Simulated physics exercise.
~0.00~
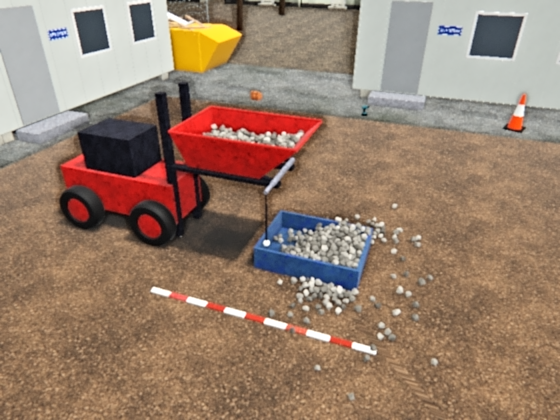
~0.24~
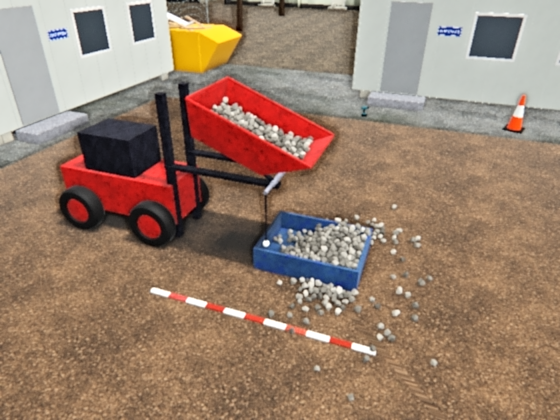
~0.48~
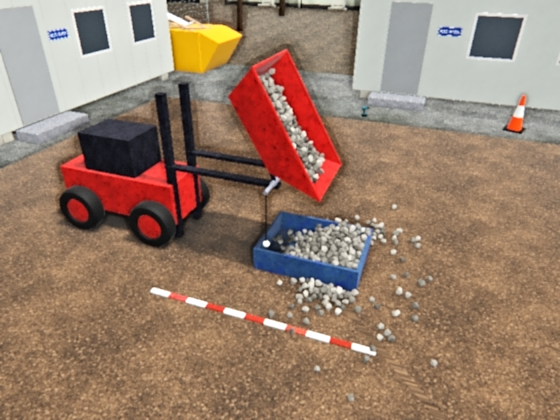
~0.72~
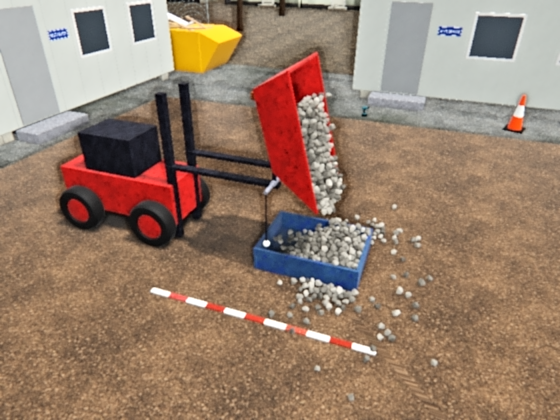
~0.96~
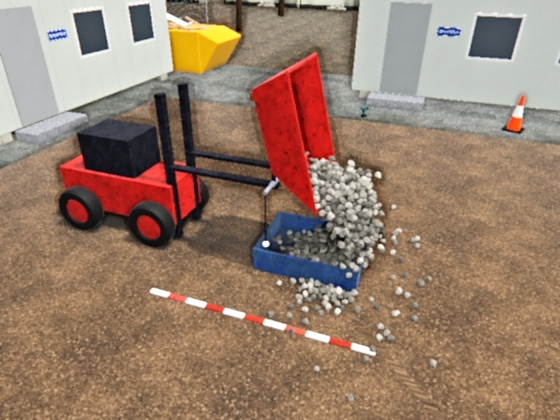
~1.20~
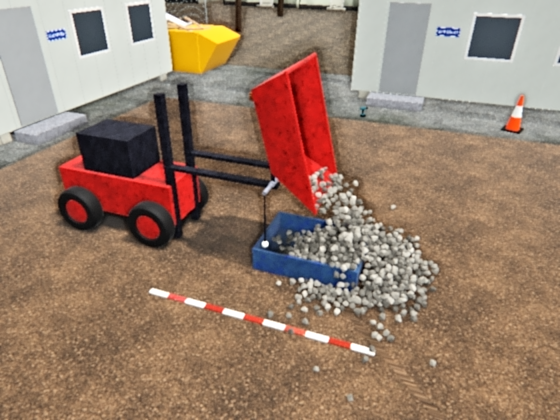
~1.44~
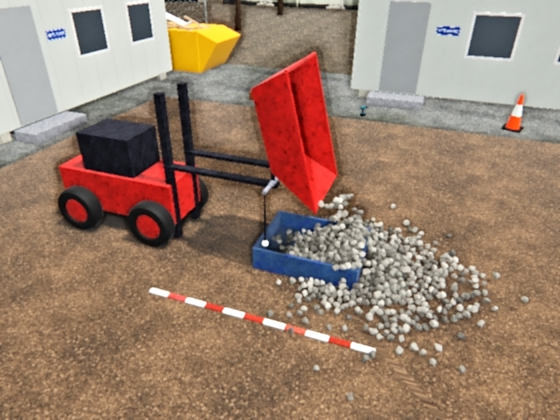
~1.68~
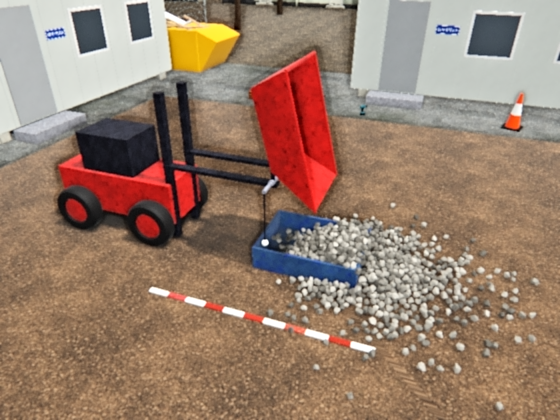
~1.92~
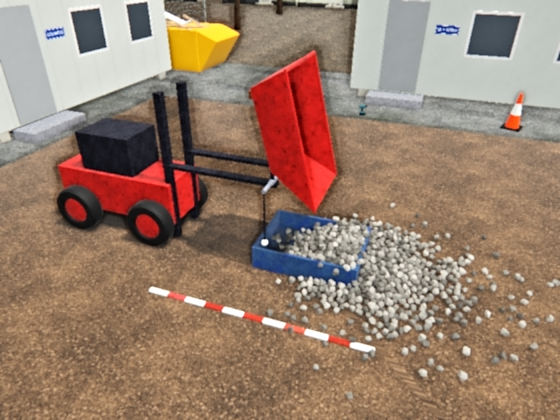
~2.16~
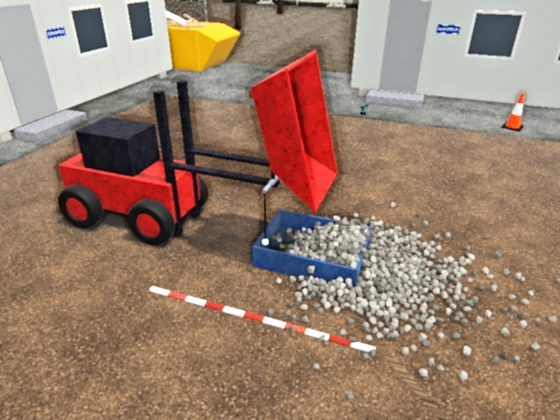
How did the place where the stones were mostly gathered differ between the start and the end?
At the start the stones were split between the raised red skip and the blue bin with a few scattered around it, while at the end their middle lay farther right and lower, in and beside the bin and across the dirt.
A red forklift tipped its red skip of grey stones steeply over an already filled blue bin, and the stones poured out, many spilling over the far side and spreading across the dirt to the right, leaving the skip empty and still tilted.
